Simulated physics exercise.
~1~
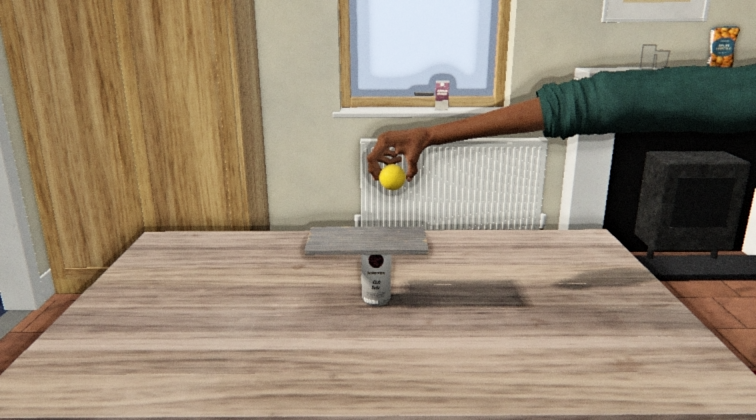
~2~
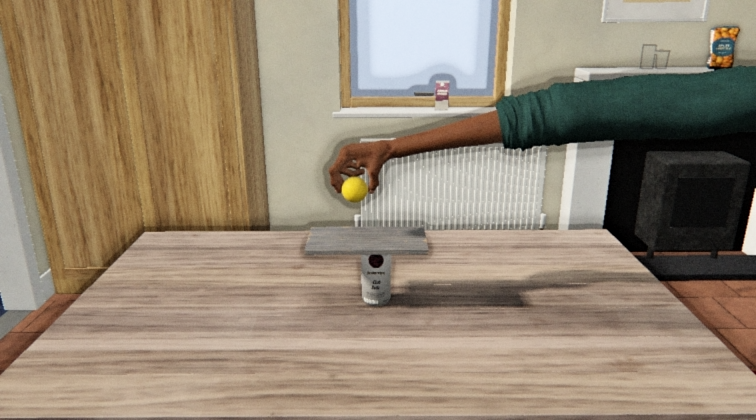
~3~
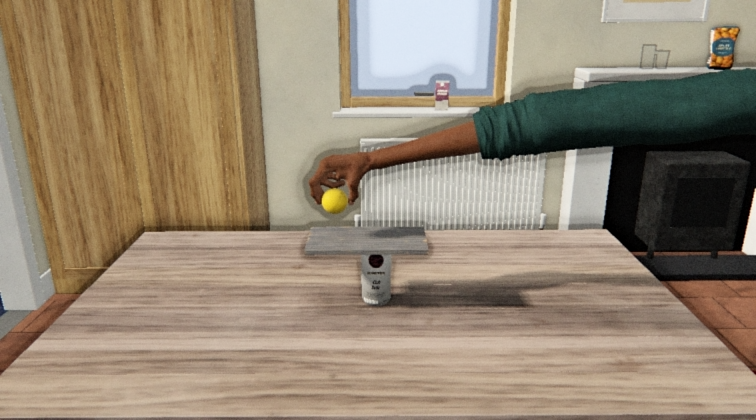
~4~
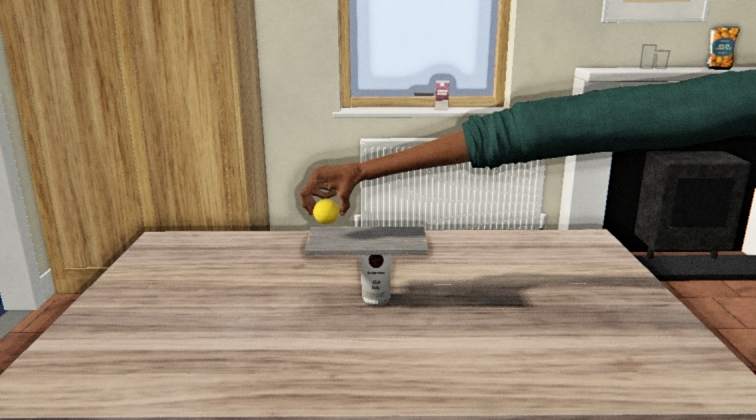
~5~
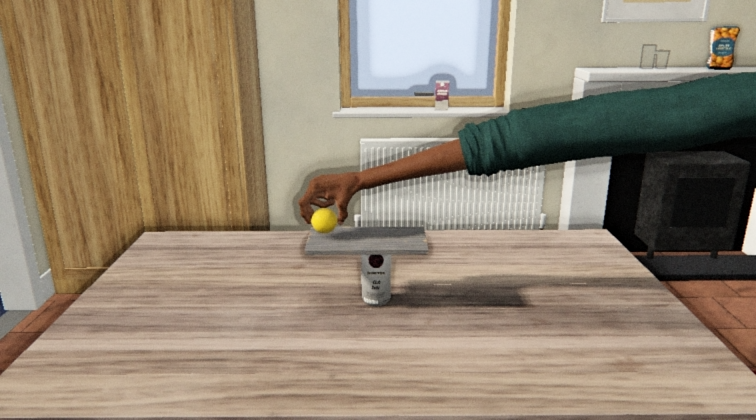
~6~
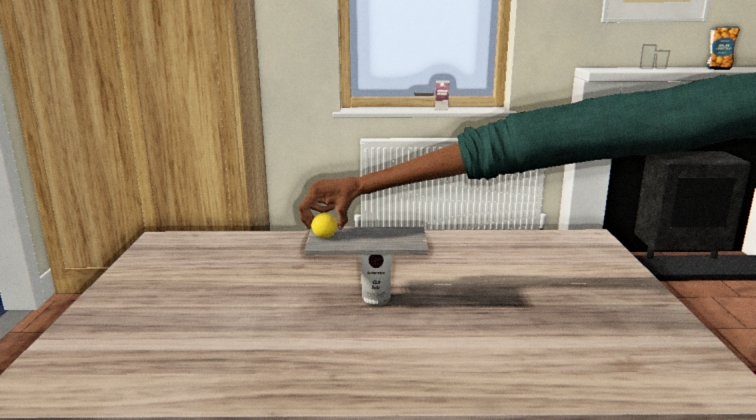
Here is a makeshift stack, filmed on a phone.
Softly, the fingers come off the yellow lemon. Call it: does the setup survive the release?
It gives way.
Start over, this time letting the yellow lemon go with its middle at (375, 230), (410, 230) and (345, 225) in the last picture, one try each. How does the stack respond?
Try one - upright; try two - upright; try three - toppled.
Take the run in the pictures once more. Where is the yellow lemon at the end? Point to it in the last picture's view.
End position: Approximately (315, 290).
Then, 0.40 s past the last view, yellow lemon now fallen; grey board rocked 57° from its first pose.
Then, 0.60 s past the last view, grey board rocked 71° from its first pose.
Finally, fallen, yellow lemon; down or leaning hard in the stack, grey board; white can still in place. Final places as the last picture's camera would see them, yellow lemon near (315, 290). The stack comes apart.
